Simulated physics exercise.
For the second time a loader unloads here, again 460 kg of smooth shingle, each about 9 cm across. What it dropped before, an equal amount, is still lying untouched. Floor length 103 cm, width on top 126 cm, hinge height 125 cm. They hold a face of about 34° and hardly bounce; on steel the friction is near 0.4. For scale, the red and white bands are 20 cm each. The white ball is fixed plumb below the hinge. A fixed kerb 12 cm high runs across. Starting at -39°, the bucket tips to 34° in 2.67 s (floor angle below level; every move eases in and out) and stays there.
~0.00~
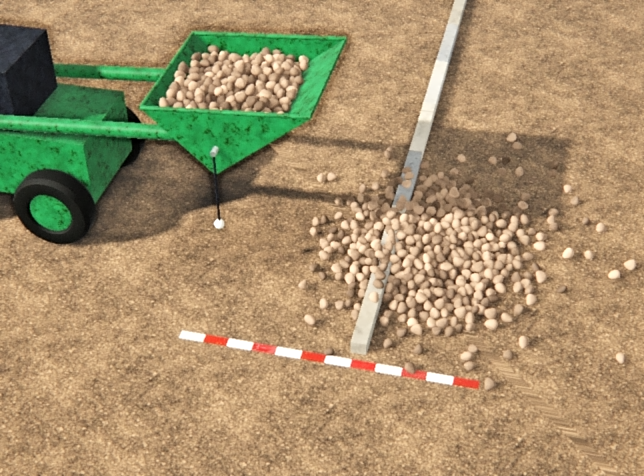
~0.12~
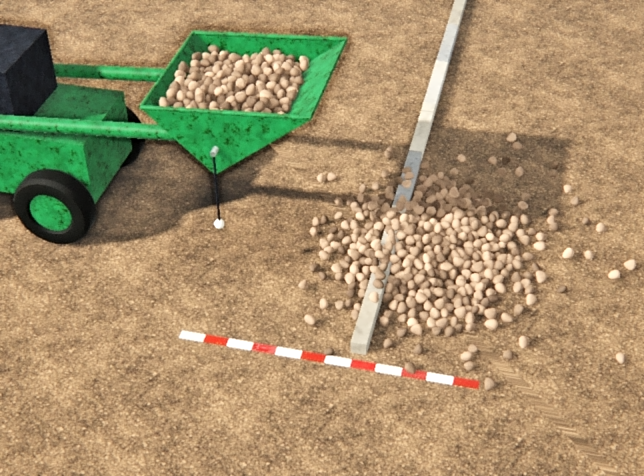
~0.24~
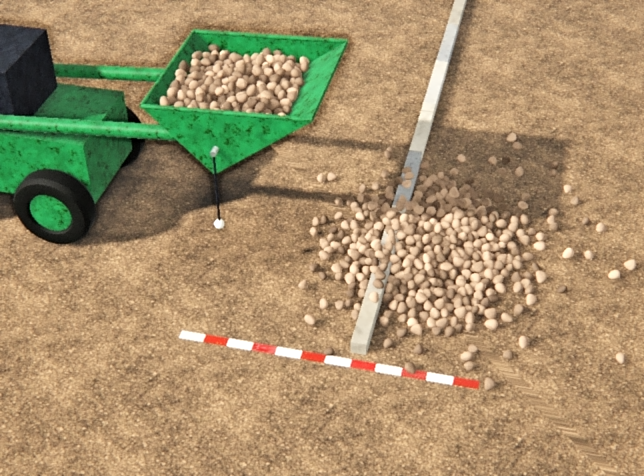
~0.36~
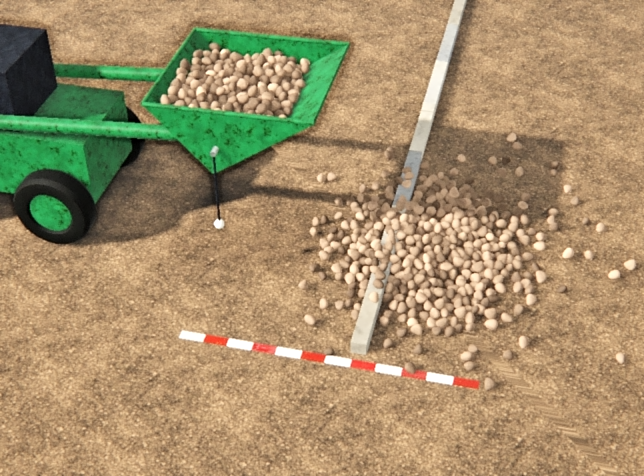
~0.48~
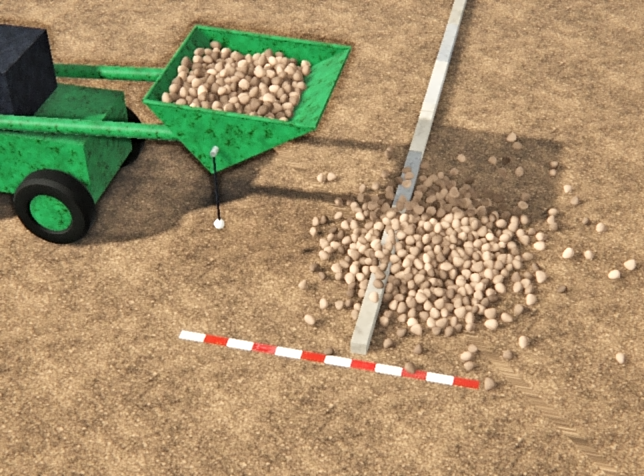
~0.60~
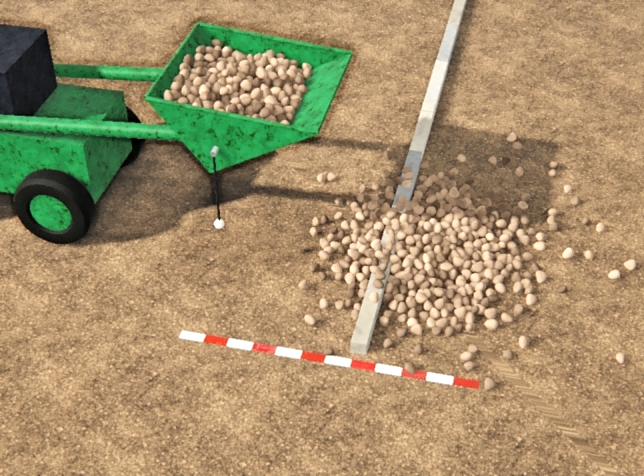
The clip opens on a green loader at left, its raised bucket full of smooth, pale stones, beside a similar heap lying across a grey kerb. The bucket slowly tilts a little, its right-hand edge lowering slightly while the stones shift slightly inside, and the heap on the ground stays still.
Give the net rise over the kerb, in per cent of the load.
Some 11 per cent is added.
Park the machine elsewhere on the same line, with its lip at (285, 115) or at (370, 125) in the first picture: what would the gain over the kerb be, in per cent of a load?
About 0 and 80 per cent.
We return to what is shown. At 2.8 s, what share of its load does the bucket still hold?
It holds some 20 per cent.
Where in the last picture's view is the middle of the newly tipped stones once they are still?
Around (354, 228).
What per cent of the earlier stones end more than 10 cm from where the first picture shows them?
Roughly 5 per cent of them.
After 2.0 s the floor is at 23°; in per cent of one load, 96 in the bucket, 28 on this side of the kerb, 76 over the kerb; the foremost stones are at (608, 252).
After 2.8 s the floor is at 34°; in per cent of one load, 21 in the bucket, 101 on this side of the kerb, 77 over the kerb; the foremost stones are at (608, 252).
After 3.1 s the floor is at 34°; in per cent of one load, 0 in the bucket, 116 on this side of the kerb, 84 over the kerb; the foremost stones are at (608, 252).
After 5.9 s the floor is at 34°; in per cent of one load, 0 in the bucket, 113 on this side of the kerb, 87 over the kerb; the foremost stones are at (608, 252). Net gain over the kerb, 11.
